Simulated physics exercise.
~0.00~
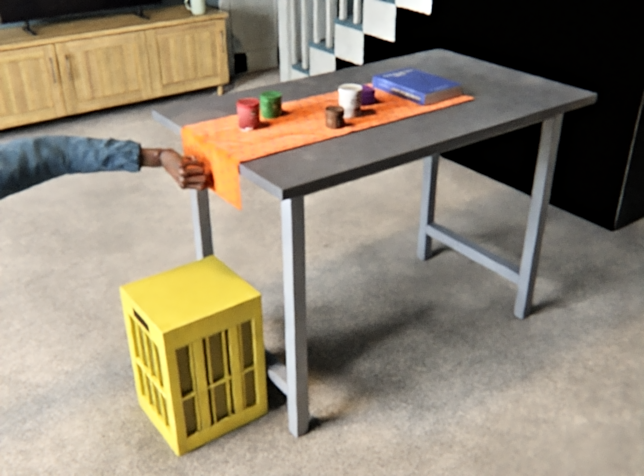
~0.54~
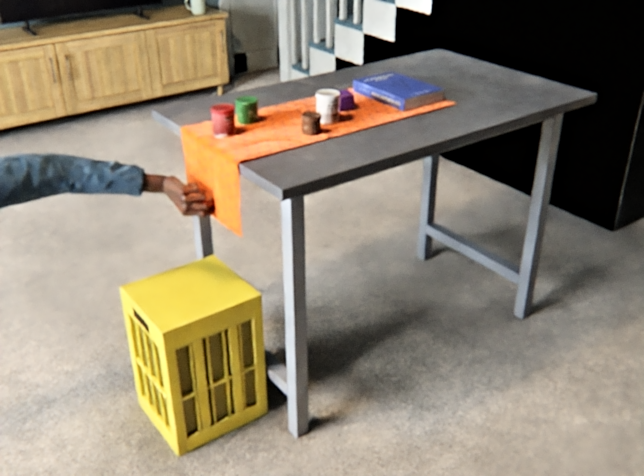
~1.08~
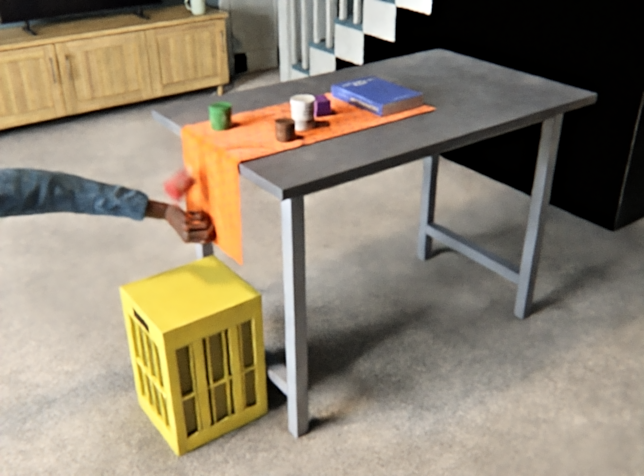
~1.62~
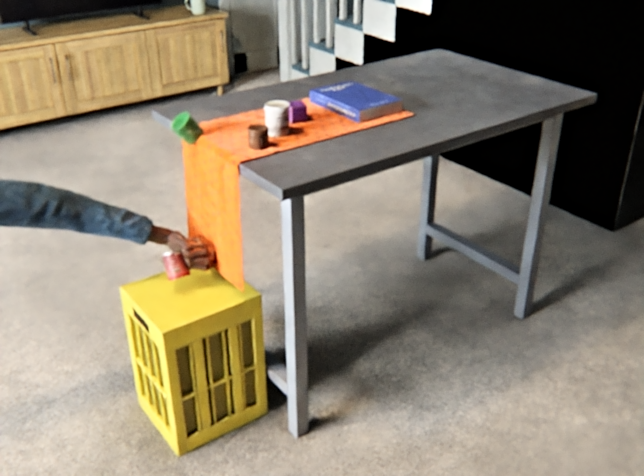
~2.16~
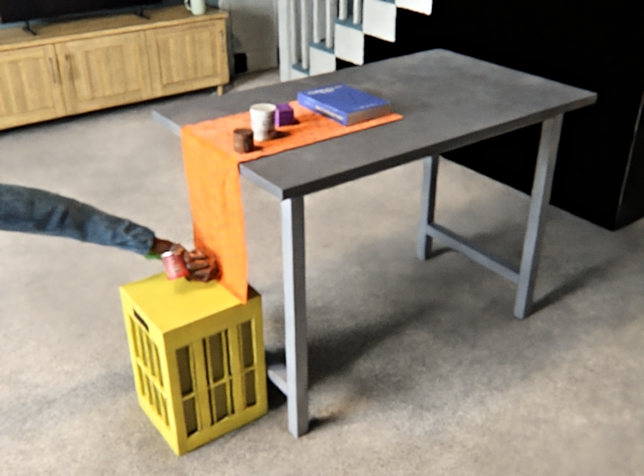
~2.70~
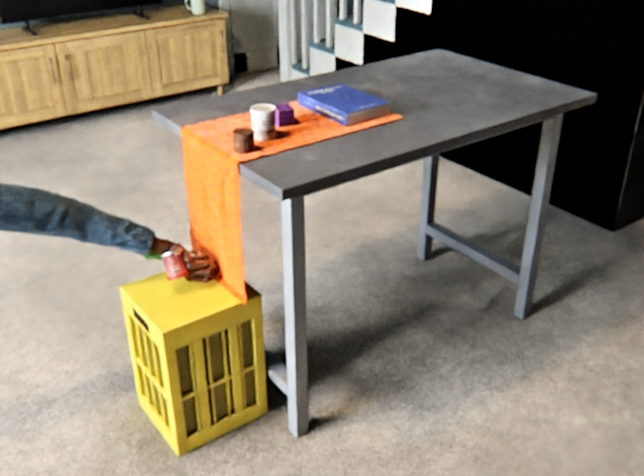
An arm in a blue denim sleeve reaches in from the left and grips the hanging end of an orange cloth on a grey table, seen from slightly above in a room with a wooden cabinet behind. Red, green, white, brown and purple items and a blue book rest on the cloth, and a yellow crate stands below. The hand draws the cloth down, sliding everything leftward. The red can drops over the edge toward the crate, then the green pot tips off after it. The hem reaches the crate and movement stops, the white can still upright beside the brown pot.
